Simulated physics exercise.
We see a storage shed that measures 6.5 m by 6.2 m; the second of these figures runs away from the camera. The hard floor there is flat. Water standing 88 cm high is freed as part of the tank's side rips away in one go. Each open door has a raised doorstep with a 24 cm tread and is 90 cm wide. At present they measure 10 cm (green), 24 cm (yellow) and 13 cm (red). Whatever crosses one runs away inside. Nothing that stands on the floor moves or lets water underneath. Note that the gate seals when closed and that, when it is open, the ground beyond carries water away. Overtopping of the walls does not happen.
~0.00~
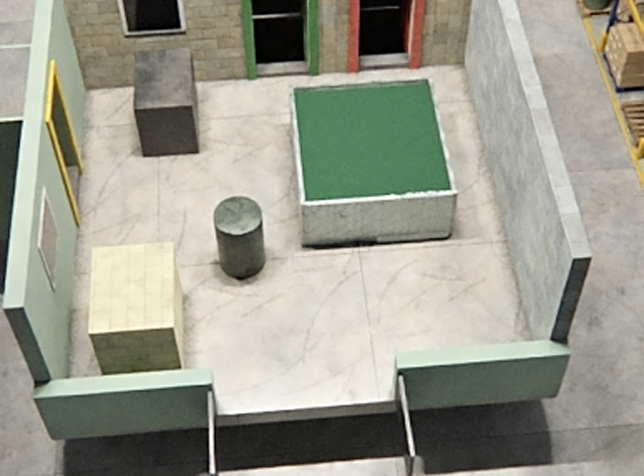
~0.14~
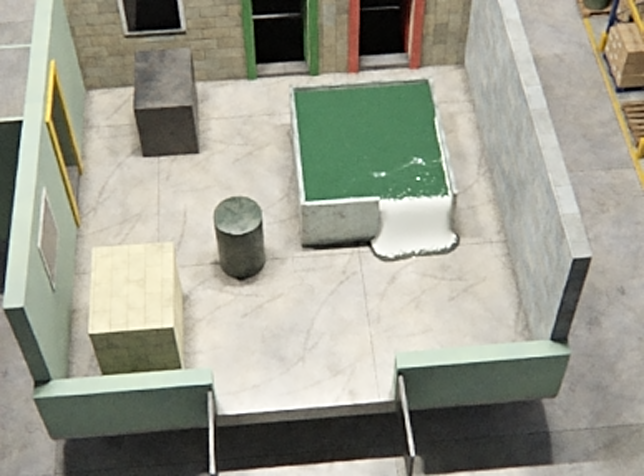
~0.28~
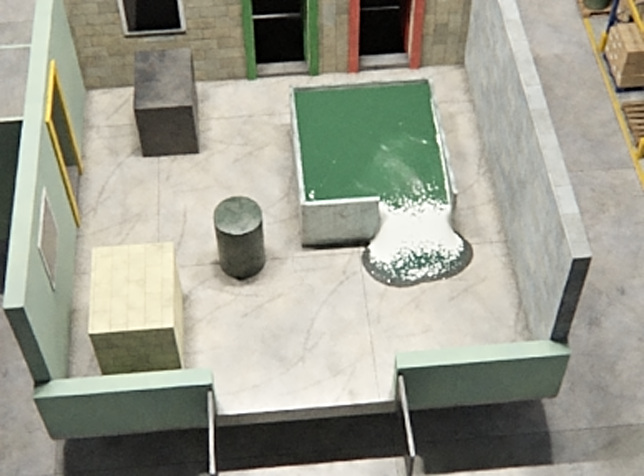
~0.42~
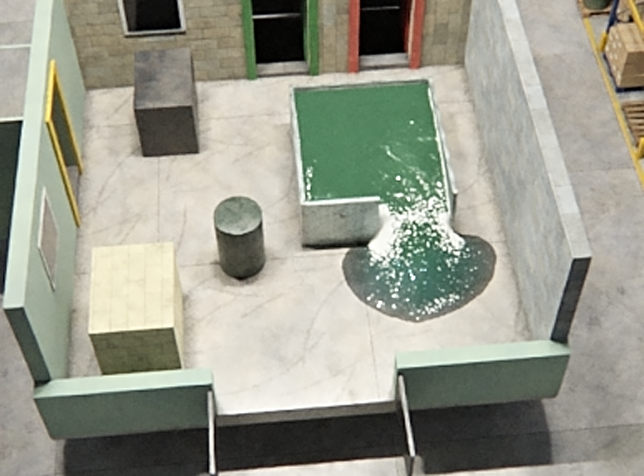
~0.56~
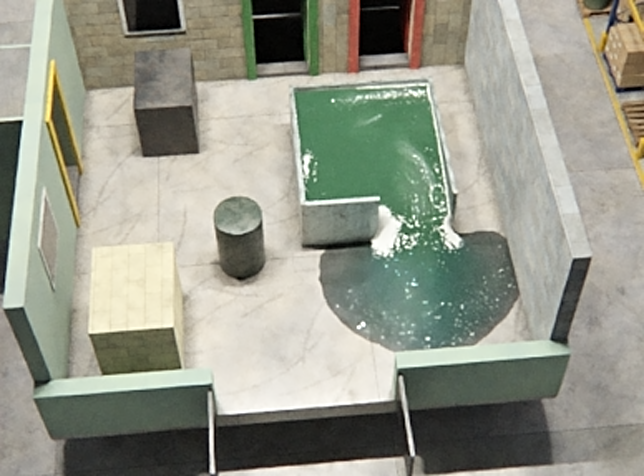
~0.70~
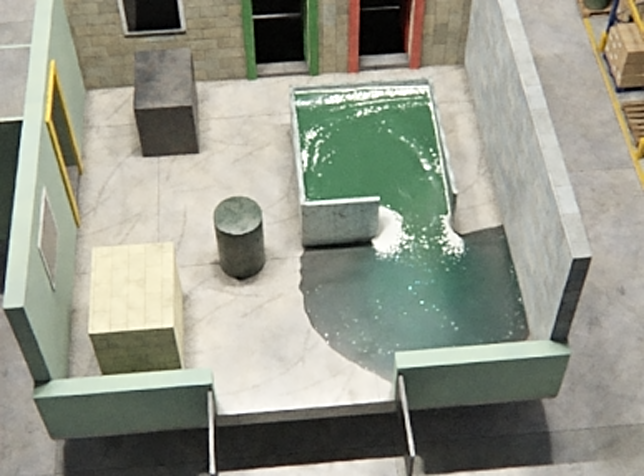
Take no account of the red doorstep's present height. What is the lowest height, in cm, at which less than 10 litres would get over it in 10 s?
About 7 cm.
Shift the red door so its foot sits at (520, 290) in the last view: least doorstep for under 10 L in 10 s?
About 36 cm.
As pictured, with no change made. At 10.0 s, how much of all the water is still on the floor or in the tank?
I'd say near 70 per cent is still there.
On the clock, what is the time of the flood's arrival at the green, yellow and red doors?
Times: Green = 6.0 s, yellow = 5.5 s, red = 4.5 s.
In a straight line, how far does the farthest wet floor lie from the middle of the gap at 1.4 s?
Near 3.6 metres, give or take.
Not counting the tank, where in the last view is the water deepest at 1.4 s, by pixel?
At about pixel (539, 372).
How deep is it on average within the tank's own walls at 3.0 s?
It averages roughly 42 centimetres.
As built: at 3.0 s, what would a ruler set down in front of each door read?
Depth at green 0 cm, at yellow 0 cm, at red 0 cm.
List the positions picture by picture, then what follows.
The tank at (370, 141) is whole and still, 88 cm deep; the red door at (386, 25) is dry, in the first picture.
The front is at (386, 258), 0.4 m from the gap at (414, 220); 0.4 m2 of floor is wet, 88 cm left at the back, in the second picture.
The front is at (402, 283), 0.9 m from the gap at (413, 223); 1.0 m2 of floor is wet, 88 cm left at the back, in the third picture.
Water pours out at (413, 224) and has run 1.5 m, to (408, 317); about 10 cm deep outside, 88 cm at the back, in the fourth picture.
The gap is at (413, 224), the front 2.2 m out at a hidden place; the back of the tank holds 84 cm, in the fifth picture.
The front is at a hidden place, 2.6 m from the gap at (413, 224); 6.5 m2 of floor is wet, 77 cm left at the back; the red door at (386, 25), 3.6 m from the gap, is still 3.7 m from the nearest water, in the sixth picture.
After 1.4 s water covers 25 % of the floor, deepest (67 cm) near (539, 372); it has not reached the red door.
After 3.0 s water covers 35 % of the floor, deepest (38 cm) near (451, 324); it has not reached the red door.
After 10.0 s water covers 100 % of the floor, deepest (17 cm) near (86, 93); 7 cm at the red door, 0 litres in over its 13 cm doorstep.
At the red door as built, the water arrived by 4.7 s and peaked near 9 cm at 8.0 s.
Run again over the same 10 s with other heights there, 16 litres in over 6 cm, 5 litres over 8 cm. The limit of 10 litres is kept from about 7 cm up.
